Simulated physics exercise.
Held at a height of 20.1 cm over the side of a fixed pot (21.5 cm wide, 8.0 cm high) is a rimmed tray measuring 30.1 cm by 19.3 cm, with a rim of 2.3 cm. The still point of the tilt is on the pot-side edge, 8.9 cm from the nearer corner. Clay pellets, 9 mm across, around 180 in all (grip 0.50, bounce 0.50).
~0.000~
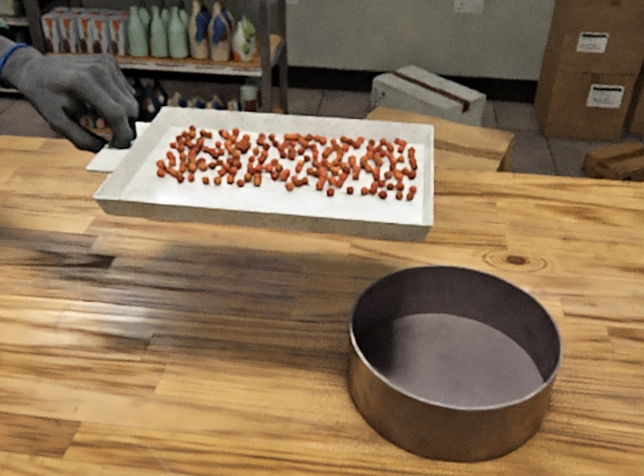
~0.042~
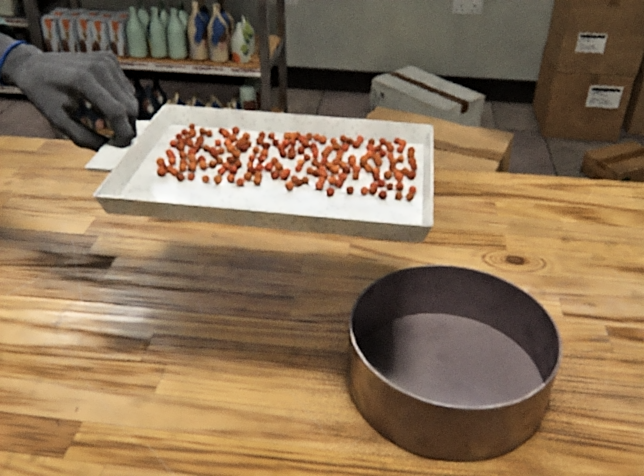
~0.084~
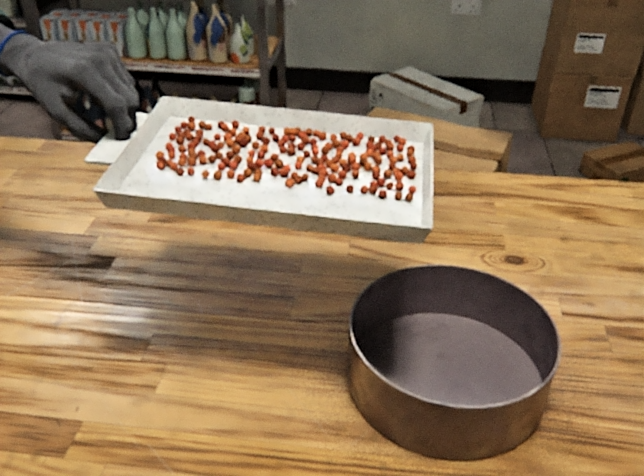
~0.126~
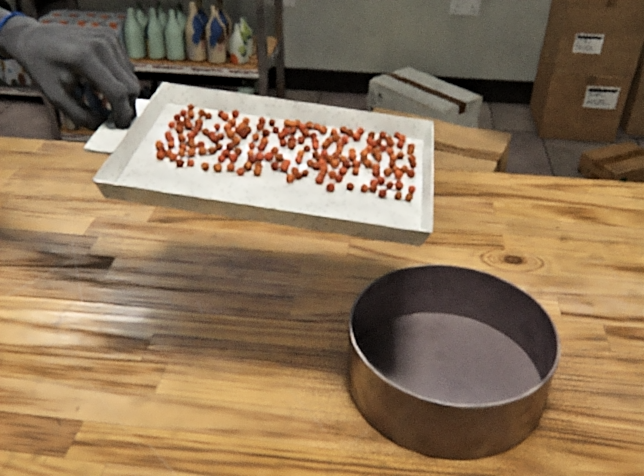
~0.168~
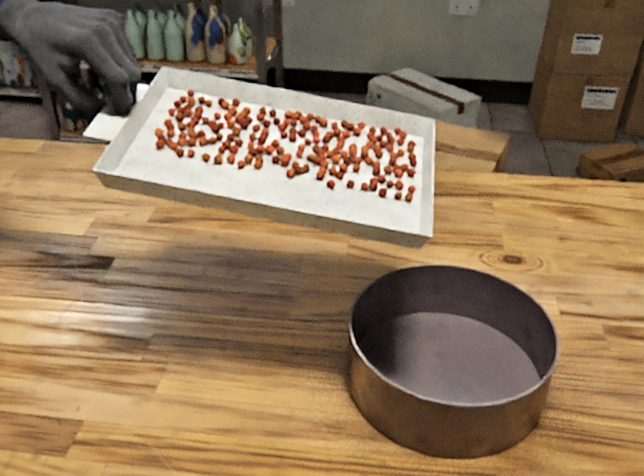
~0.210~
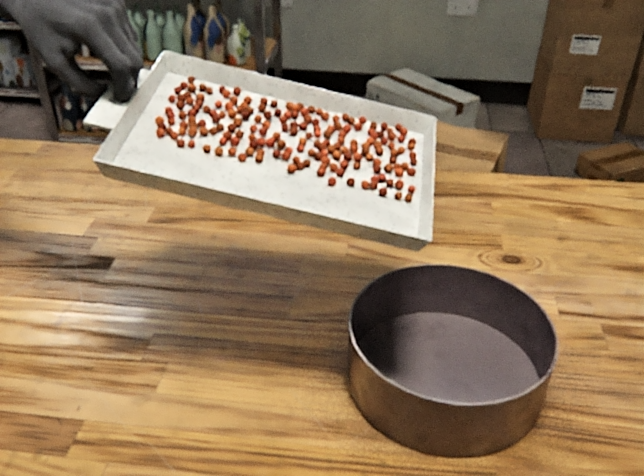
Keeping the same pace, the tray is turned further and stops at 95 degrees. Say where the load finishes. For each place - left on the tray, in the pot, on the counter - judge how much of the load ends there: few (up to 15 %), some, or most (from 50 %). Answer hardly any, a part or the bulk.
Tray: Hardly any; pot: The bulk; counter: Hardly any.
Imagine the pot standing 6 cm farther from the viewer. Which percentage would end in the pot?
70 %.
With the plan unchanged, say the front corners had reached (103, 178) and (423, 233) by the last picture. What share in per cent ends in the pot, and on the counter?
That works out as pot 95 and counter 5.
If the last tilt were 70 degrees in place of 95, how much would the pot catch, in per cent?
That comes out at some 45 per cent.
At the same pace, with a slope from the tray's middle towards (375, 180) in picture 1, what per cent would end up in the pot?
That would be close to 45 per cent.
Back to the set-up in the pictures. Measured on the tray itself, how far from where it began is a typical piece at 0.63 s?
12 cm.
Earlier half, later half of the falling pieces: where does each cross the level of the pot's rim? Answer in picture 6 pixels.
Roughly (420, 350) to start, and after that (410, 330).
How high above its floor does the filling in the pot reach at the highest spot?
Around 2.0 cm above the floor.
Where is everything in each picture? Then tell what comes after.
Tray tilt 0 degrees, front corners at (102, 194) and (425, 220); middle of the pieces at (292, 156); pot at (454, 327), in the first frame.
Tray tilt 1 degrees, front corners at (103, 192) and (425, 221); middle of the pieces at (292, 155), in the second frame.
Tray tilt 3 degrees, front corners at (103, 187) and (425, 223); middle of the pieces at (291, 152), in the third frame.
Tray tilt 6 degrees, front corners at (102, 177) and (425, 226), lowest corner right front; middle of the pieces at (292, 145), in the fourth frame.
Tray tilt 10 degrees, front corners at (103, 167) and (425, 230), lowest corner right front; middle of the pieces at (293, 138), in the fifth frame.
Tray tilt 14 degrees, front corners at (103, 157) and (425, 234), lowest corner right front; middle of the pieces at (294, 131); pot at (452, 325). Its pace works out near 95 degrees a second, in the sixth frame.
Then, at 0.63 s, tilt 53 degrees; the tray holds 100 %, the pot 0 %.
After 0.90 s, tilt 79 degrees; the tray holds 70 %, the pot 25 %.
After 1.28 s, tilt 95 degrees; the tray holds 25 %, the pot 55 %.
By 2.1 s all is still; tray 0 %, pot 100 %, counter 0 %.
